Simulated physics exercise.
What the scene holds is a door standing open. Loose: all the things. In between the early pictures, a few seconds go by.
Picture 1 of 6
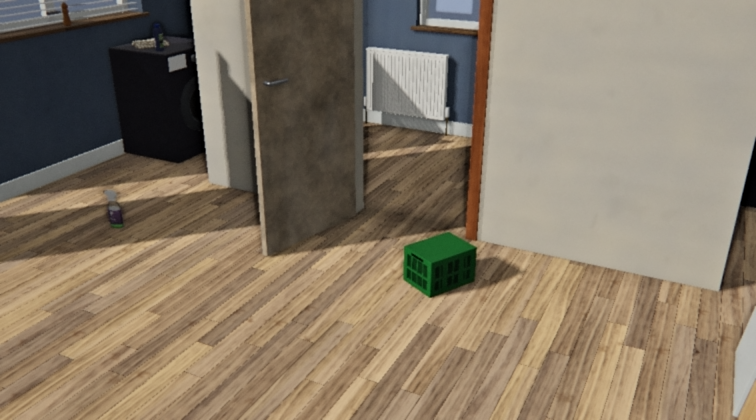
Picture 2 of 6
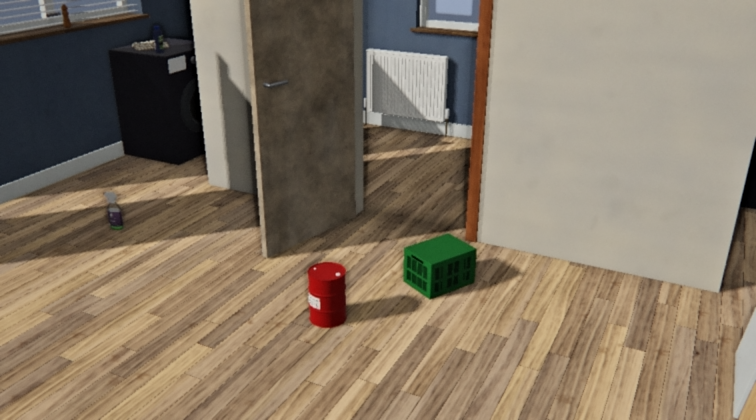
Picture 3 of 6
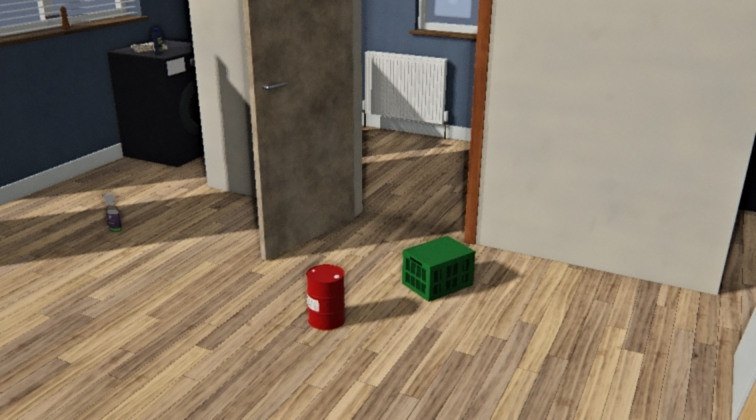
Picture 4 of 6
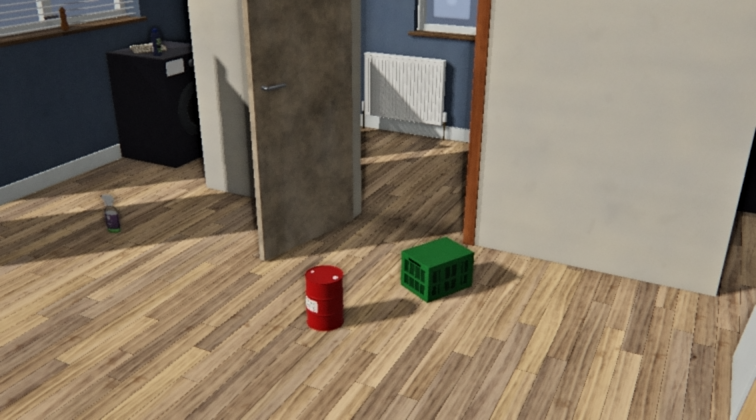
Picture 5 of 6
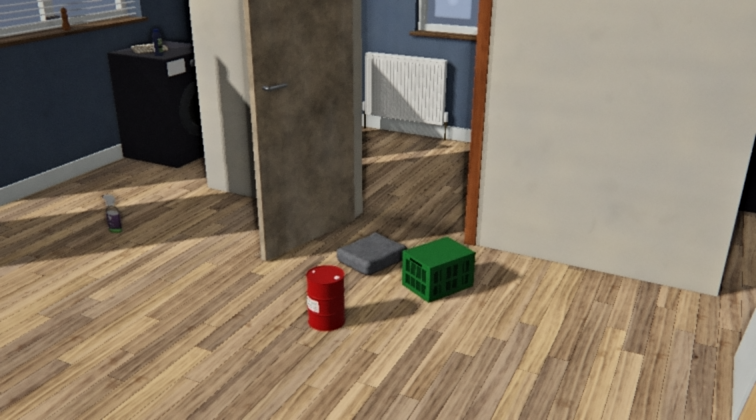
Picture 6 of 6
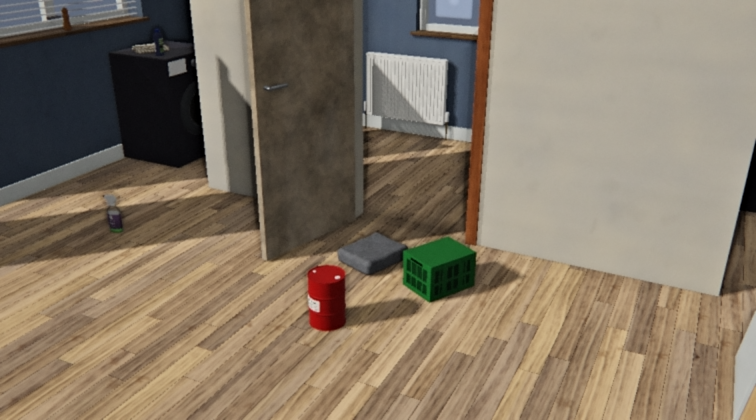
In this clip, a green crate sits on a wooden floor near a wide-open door; a red canister appears to its left, then a flat grey object appears behind them, while everything else stays essentially still.
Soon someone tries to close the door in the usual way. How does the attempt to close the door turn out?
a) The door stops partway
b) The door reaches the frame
(a) The door stops partway.
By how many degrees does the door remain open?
Some 25° open.
Then, 0.80 s after the last picture, door at 72°; grey cushion slid a little near (377, 253).
Then, 1.10 s after the last picture, door at 52°; grey cushion slid about its own width near (411, 252).
Then, 1.40 s after the last picture, door at 32°; grey cushion slid about its own width near (442, 248).
At rest, door at 26°; moved from the start, grey cushion; the other 2 in place. Seen from the same camera at the end, grey cushion near (454, 247).
